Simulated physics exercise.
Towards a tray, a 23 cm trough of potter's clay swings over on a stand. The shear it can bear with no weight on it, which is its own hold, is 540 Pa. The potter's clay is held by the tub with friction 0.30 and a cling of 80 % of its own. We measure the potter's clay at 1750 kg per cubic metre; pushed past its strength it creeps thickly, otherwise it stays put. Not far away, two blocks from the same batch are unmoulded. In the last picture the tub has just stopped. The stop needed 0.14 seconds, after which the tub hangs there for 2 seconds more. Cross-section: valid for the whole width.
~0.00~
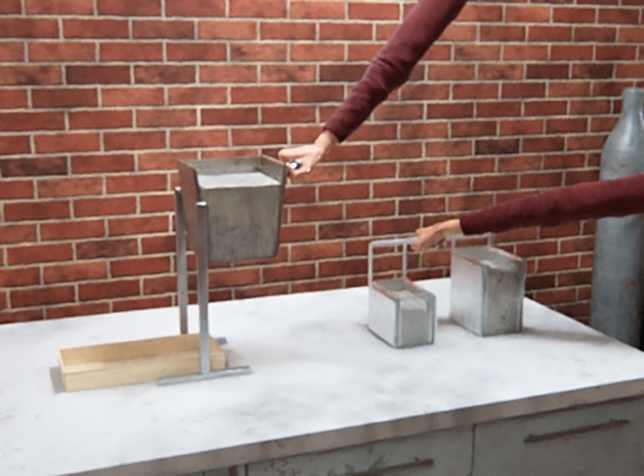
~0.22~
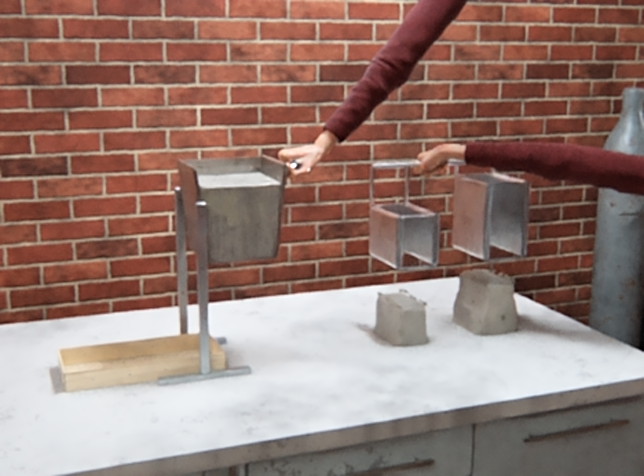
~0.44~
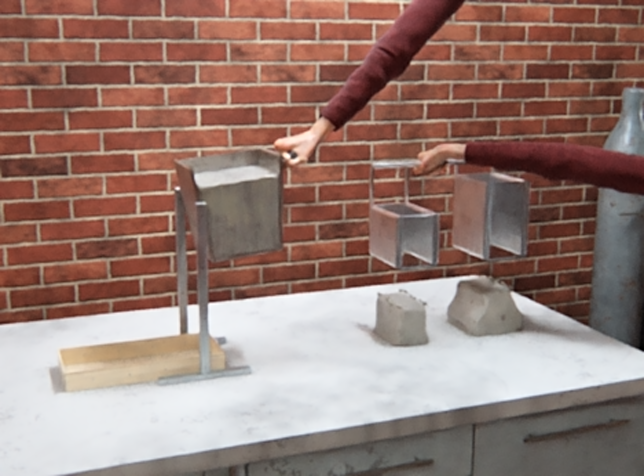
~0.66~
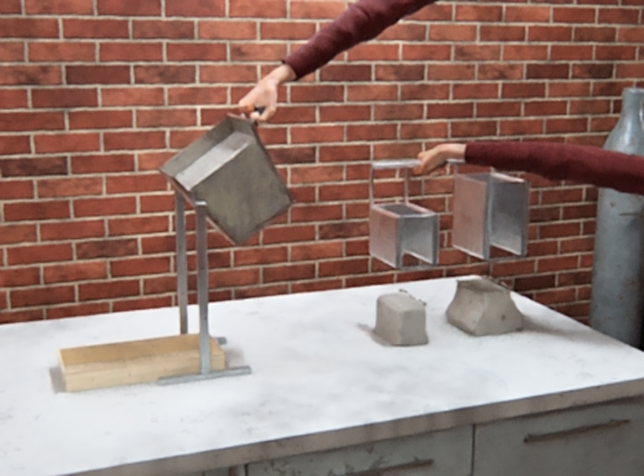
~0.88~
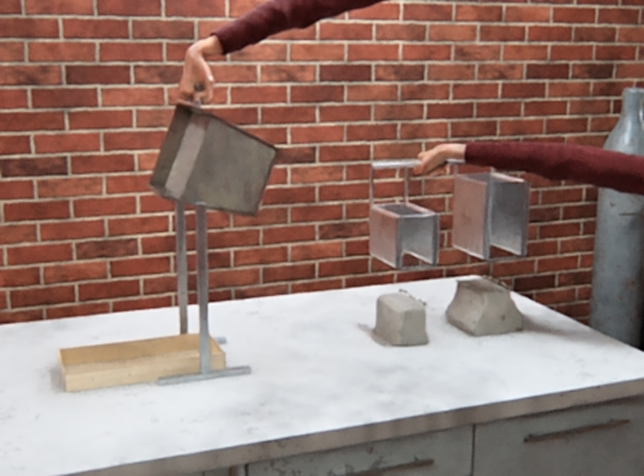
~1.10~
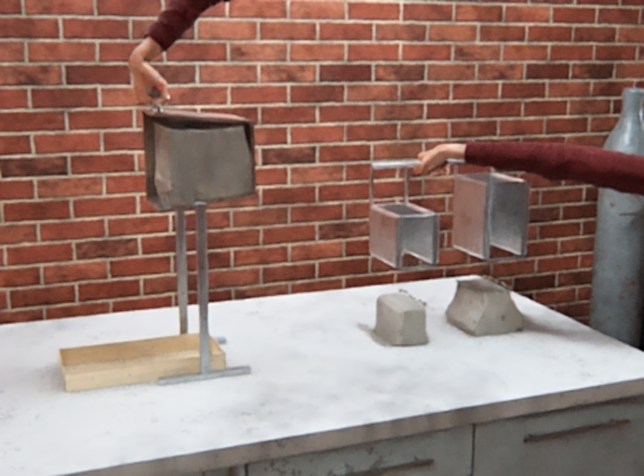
One hand lifts two moulds off grey clay blocks, then another tilts a trough leftward.
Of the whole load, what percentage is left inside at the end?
Close to 61 % is left inside.
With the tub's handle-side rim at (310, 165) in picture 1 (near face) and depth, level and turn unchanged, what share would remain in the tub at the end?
Near 40 per cent.
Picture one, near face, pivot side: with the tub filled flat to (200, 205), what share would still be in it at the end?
I'd say close to 70 % stays in the tub.
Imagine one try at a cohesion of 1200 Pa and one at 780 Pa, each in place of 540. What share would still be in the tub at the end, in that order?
Going in order, it's 100 % and then 100 %.
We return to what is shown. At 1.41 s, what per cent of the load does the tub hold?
Close to 75 in a hundred.
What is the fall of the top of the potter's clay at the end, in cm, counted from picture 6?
6 cm.
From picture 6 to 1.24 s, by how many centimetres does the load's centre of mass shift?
3 cm.
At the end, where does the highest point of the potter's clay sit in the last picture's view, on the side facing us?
Highest point: Approx. (203, 153).
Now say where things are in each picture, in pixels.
The first picture shows handle-side rim at (284, 165), tilt 0 degrees; top of the potter's clay at (275, 183); blocks stand 12 cm, 18 cm (left to right).
The second picture shows handle-side rim at (284, 165), tilt 0 degrees; top of the potter's clay at (275, 183); blocks stand 12 cm, 16 cm (left to right).
The third picture shows handle-side rim at (280, 157), tilt 6 degrees; top of the potter's clay at (273, 175); blocks stand 12 cm, 14 cm (left to right).
The fourth picture shows handle-side rim at (247, 122), tilt 35 degrees; top of the potter's clay at (252, 141); blocks stand 12 cm, 13 cm (left to right).
The fifth picture shows handle-side rim at (194, 108), tilt 68 degrees; top of the potter's clay at (209, 120); blocks stand 12 cm, 13 cm (left to right).
The sixth picture shows handle-side rim at (156, 117), tilt 91 degrees; top of the potter's clay at (240, 126); blocks stand 12 cm, 13 cm (left to right).
After 1.24 s, the tub is at 91 degrees and holds 97 %.
After 1.41 s, the tub is at 91 degrees and holds 74 %.
After 1.58 s, the tub is at 91 degrees and holds 63 %.
After 1.75 s, the tub is at 91 degrees and holds 61 %.
After 3.10 s, at the end, the tub is at 91 degrees and holds 61 %.
